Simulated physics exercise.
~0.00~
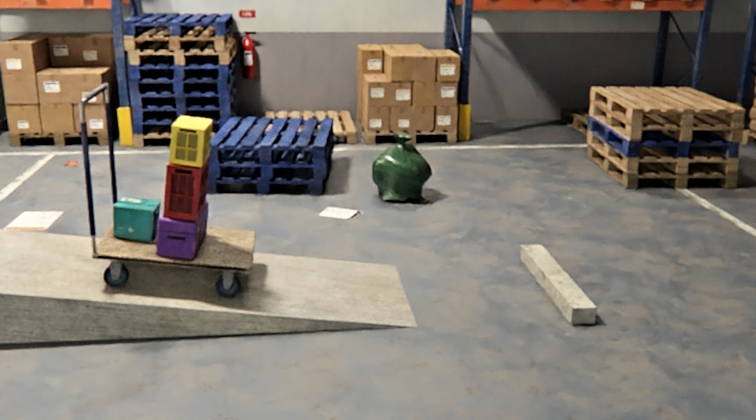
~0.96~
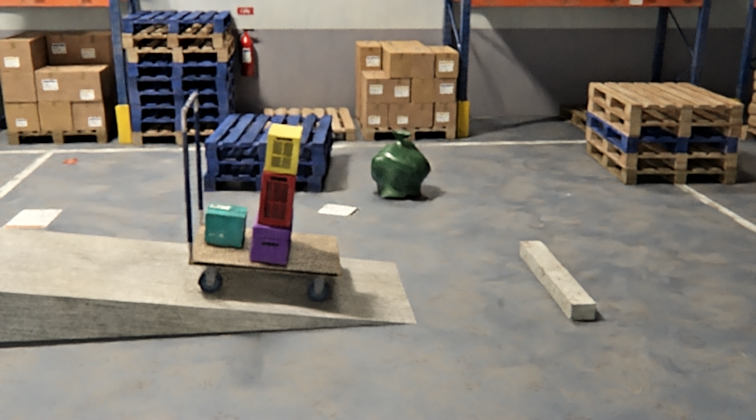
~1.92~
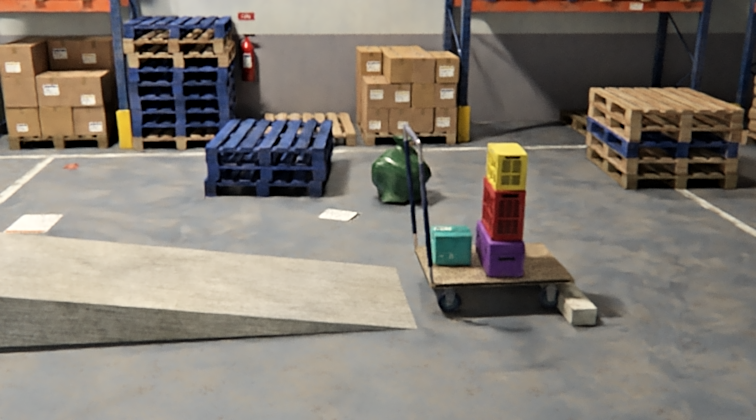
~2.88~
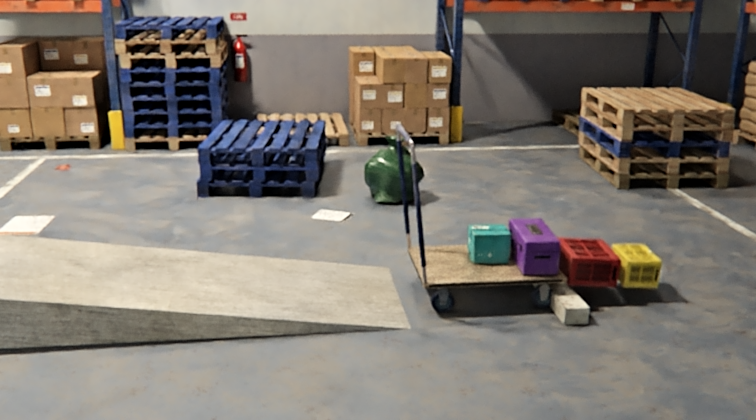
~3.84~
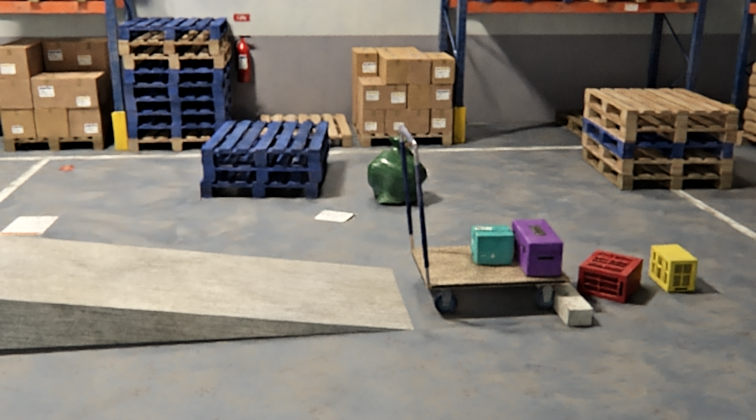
A flat trolley with a tall handle rolls to the right down a concrete ramp in a warehouse, carrying a turquoise box beside a stack made of a purple box, a red crate and a yellow crate. It leaves the ramp, crosses the level floor and comes to a stop at a low, pale kerb. The turquoise and purple boxes shift forward on the deck, while the red and yellow crates topple off the front, beyond the kerb. The trolley stays at the kerb with the two boxes still aboard, and the two crates end up apart on the floor to the right.
